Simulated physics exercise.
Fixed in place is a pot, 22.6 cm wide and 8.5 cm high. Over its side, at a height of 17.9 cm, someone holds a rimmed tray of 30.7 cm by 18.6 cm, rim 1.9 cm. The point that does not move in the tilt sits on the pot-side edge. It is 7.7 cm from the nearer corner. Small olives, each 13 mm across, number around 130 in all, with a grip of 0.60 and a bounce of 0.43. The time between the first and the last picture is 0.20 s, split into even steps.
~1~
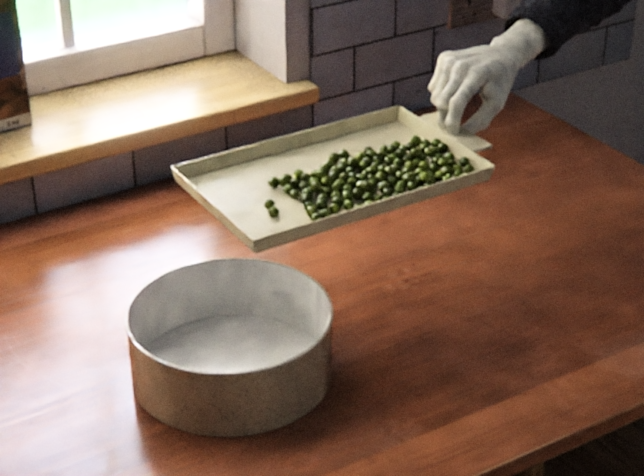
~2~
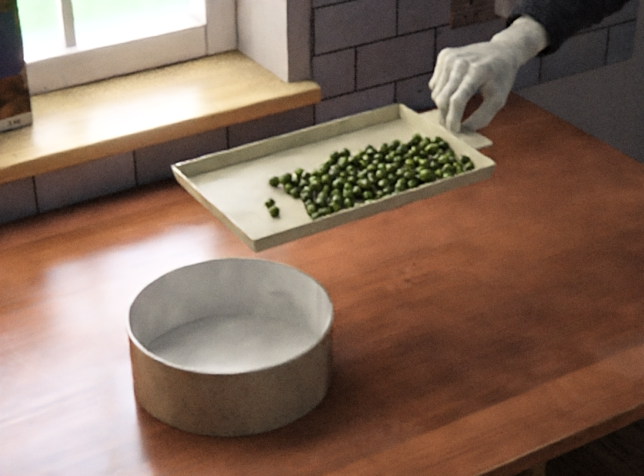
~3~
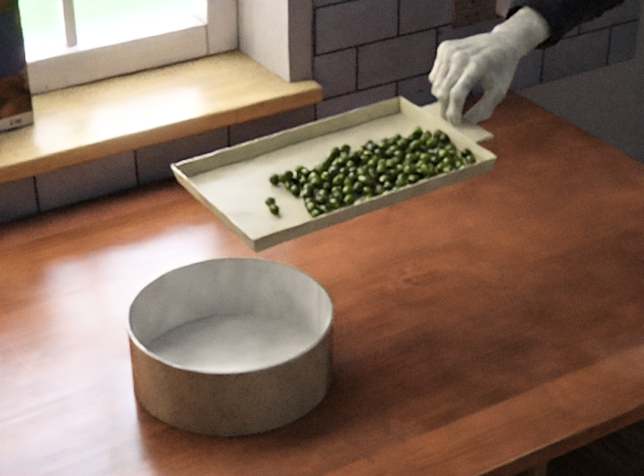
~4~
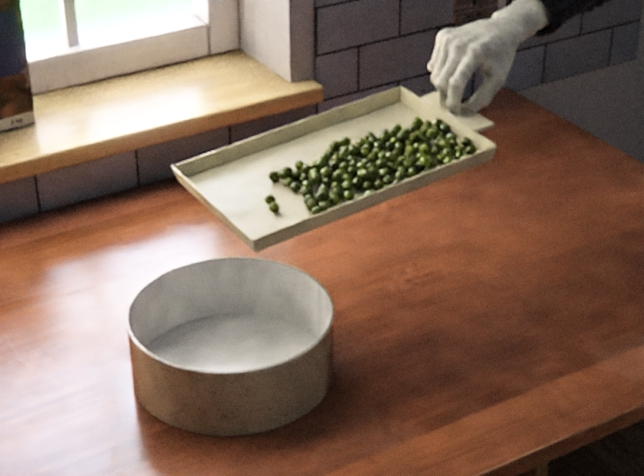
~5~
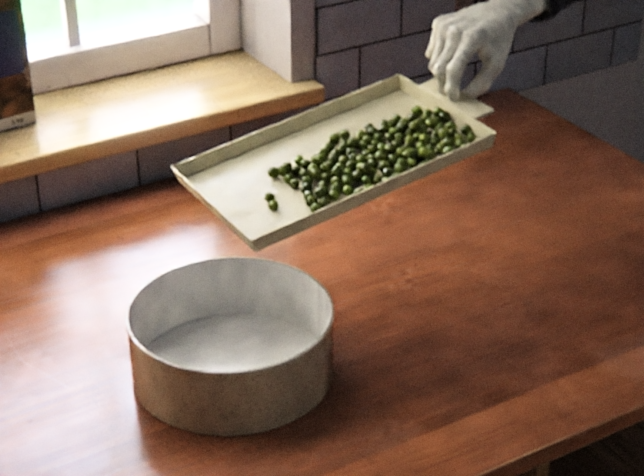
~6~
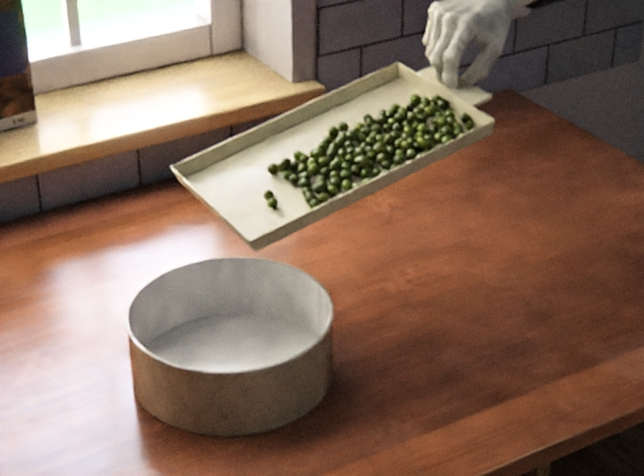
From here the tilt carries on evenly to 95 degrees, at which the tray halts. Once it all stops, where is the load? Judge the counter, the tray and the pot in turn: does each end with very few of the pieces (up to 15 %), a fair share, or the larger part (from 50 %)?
Counter: A fair share. Tray: Very few. Pot: The larger part.
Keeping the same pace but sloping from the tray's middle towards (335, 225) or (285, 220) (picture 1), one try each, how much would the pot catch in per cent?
That would be close to 60 per cent, then close to 100 per cent.
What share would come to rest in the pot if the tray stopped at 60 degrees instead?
In that case it comes to about 25 in a hundred.
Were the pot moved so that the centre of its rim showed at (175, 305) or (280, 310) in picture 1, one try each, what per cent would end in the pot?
First try about 100 per cent, second try about 35 per cent.
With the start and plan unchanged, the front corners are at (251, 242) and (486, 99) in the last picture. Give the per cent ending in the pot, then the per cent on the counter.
That works out as pot 85 and counter 15.
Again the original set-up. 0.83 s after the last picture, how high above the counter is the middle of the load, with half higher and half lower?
The halfway mark is near 20 cm.
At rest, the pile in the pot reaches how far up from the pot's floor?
Roughly 2.5 cm.
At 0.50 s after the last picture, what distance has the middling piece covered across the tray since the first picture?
I'd say close to 14 centimetres.
Then, 0.50 s after the last picture, tilt 51 degrees; the tray holds 100 %, the pot 0 %.
Then, 0.83 s after the last picture, tilt 78 degrees; the tray holds 70 %, the pot 20 %.
Then, 1.26 s after the last picture, tilt 95 degrees; the tray holds 20 %, the pot 40 %.
In the end, counter 25 %, tray 0 %, pot 75 %.
